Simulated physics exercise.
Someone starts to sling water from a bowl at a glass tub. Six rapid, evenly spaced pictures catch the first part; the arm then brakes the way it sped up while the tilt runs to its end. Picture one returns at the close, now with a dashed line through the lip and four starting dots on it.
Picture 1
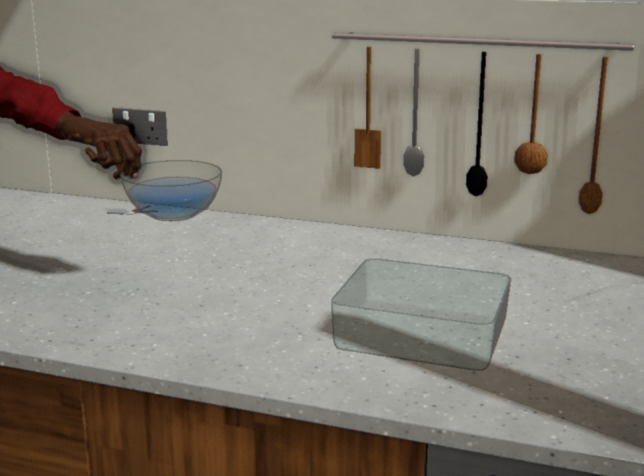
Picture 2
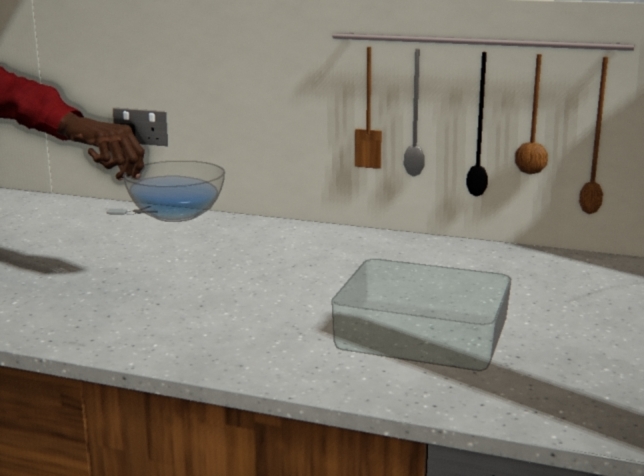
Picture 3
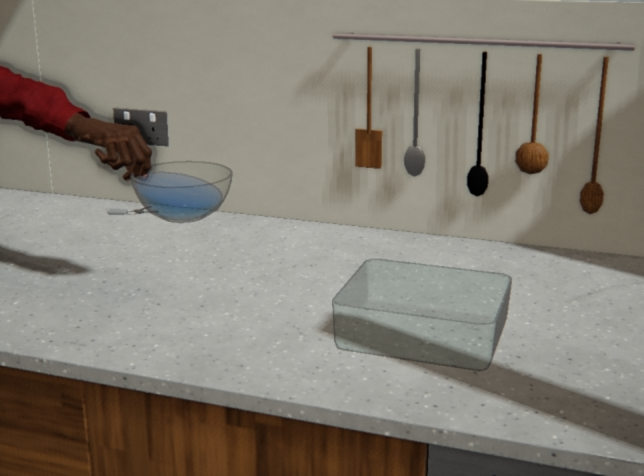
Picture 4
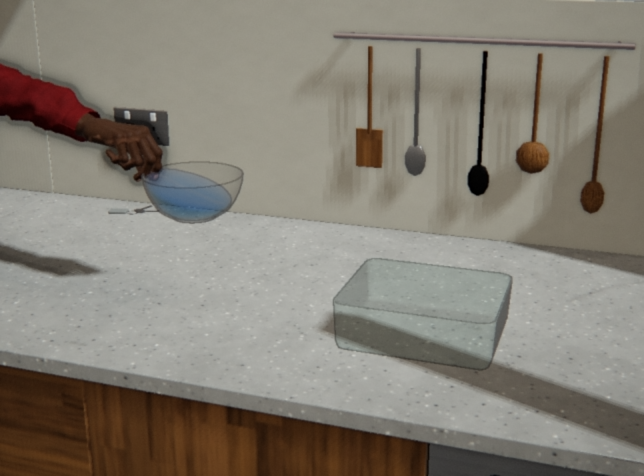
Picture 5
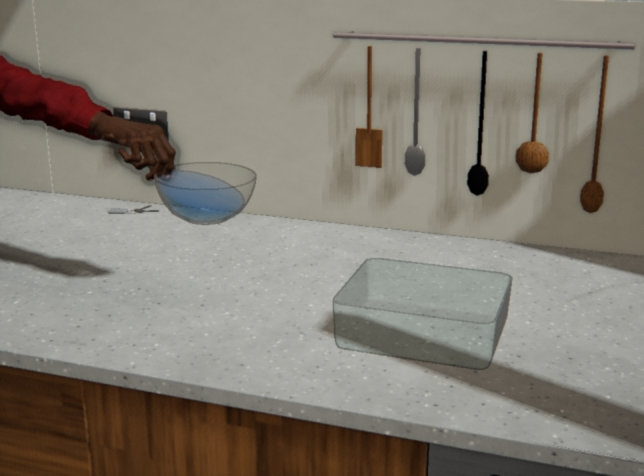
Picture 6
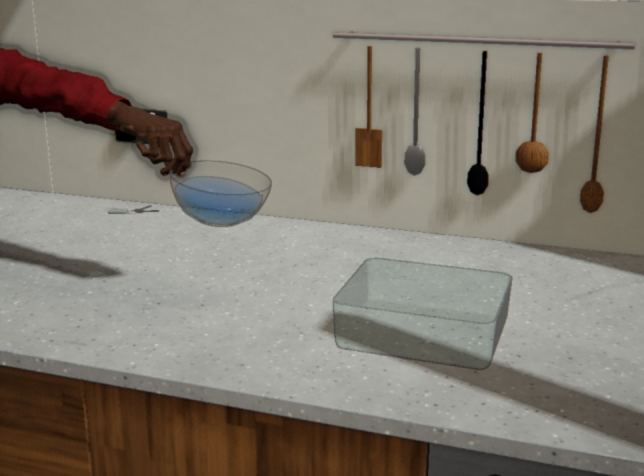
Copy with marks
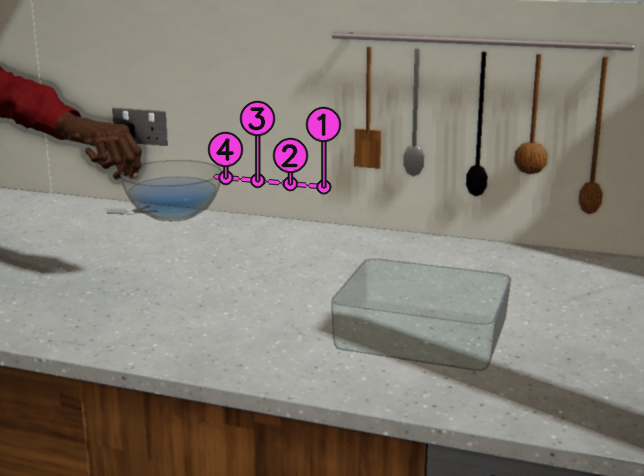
A kitchen counter of pale speckled stone above wooden cabinets is seen from slightly above, with the camera still. A clear tub sits right of centre, five utensils hang from a rail on the wall behind, and at left a dark-skinned hand in a red sleeve holds a clear bowl of blue water. The arm carries the bowl a short way rightward, gathering speed, as the water sloshes inside.
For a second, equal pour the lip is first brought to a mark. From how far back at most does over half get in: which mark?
Go for 3.
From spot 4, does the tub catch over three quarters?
No.
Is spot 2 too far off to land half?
No, that is safe.
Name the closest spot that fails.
The answer is 4.
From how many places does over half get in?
Three.
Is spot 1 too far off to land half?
No.
In magenta, 1 at (323, 186); 2 at (290, 183); 3 at (257, 180); 4 at (225, 177).
For spot 1, about 87 % lands in the tub, 3 % falls short and 9 % goes beside or beyond.
For spot 2, about 89 % lands in the tub, 1 % falls short and 10 % goes beside or beyond.
For spot 3, about 66 % lands in the tub, 27 % falls short and 8 % goes beside or beyond.
For spot 4, about 29 % lands in the tub, 67 % falls short and 3 % goes beside or beyond.
